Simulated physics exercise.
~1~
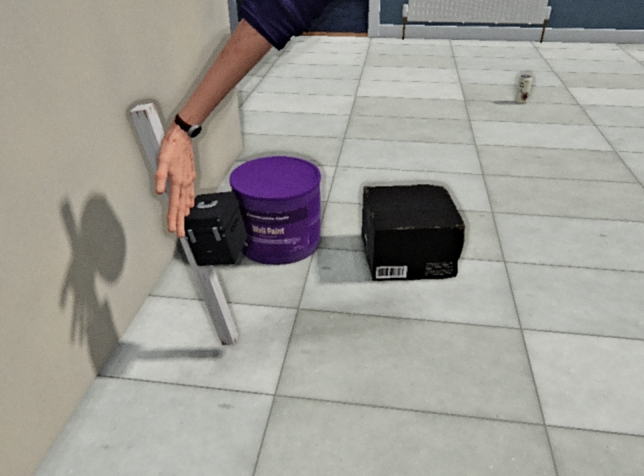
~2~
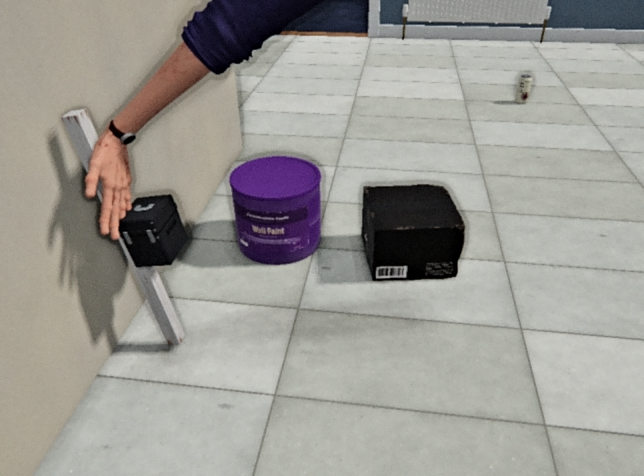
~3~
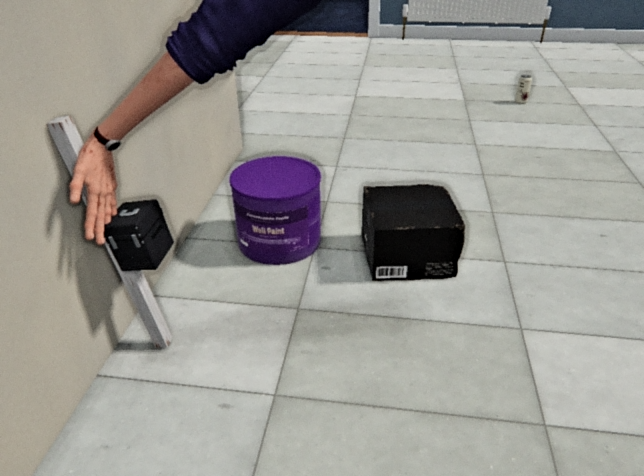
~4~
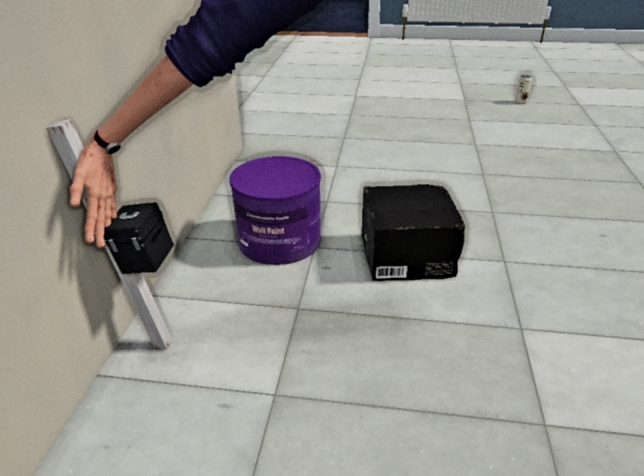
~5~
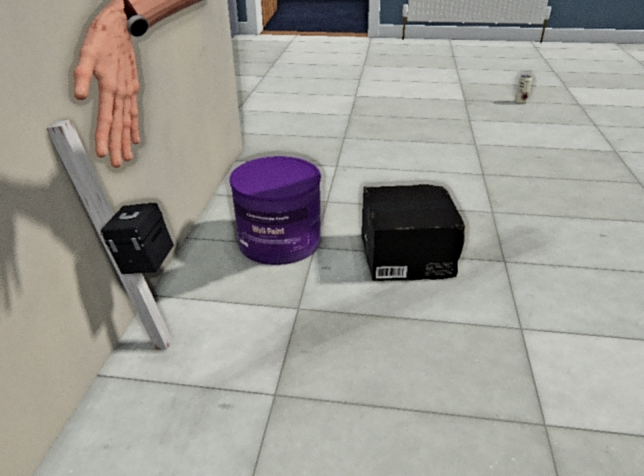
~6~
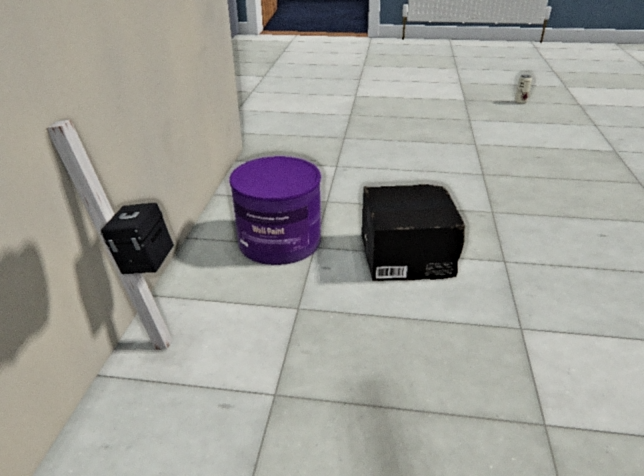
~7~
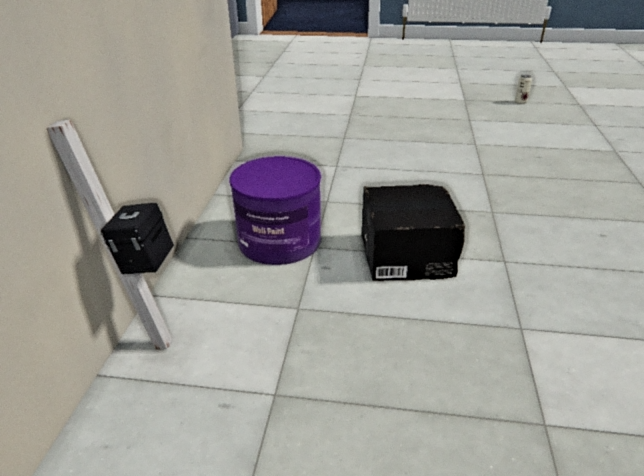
In the video, a hand moves a white pole with a small black box on it leftward to lean against a bare wall, beside a purple pail and a larger black box, then lets go and withdraws, and the pole stays leaning in place.
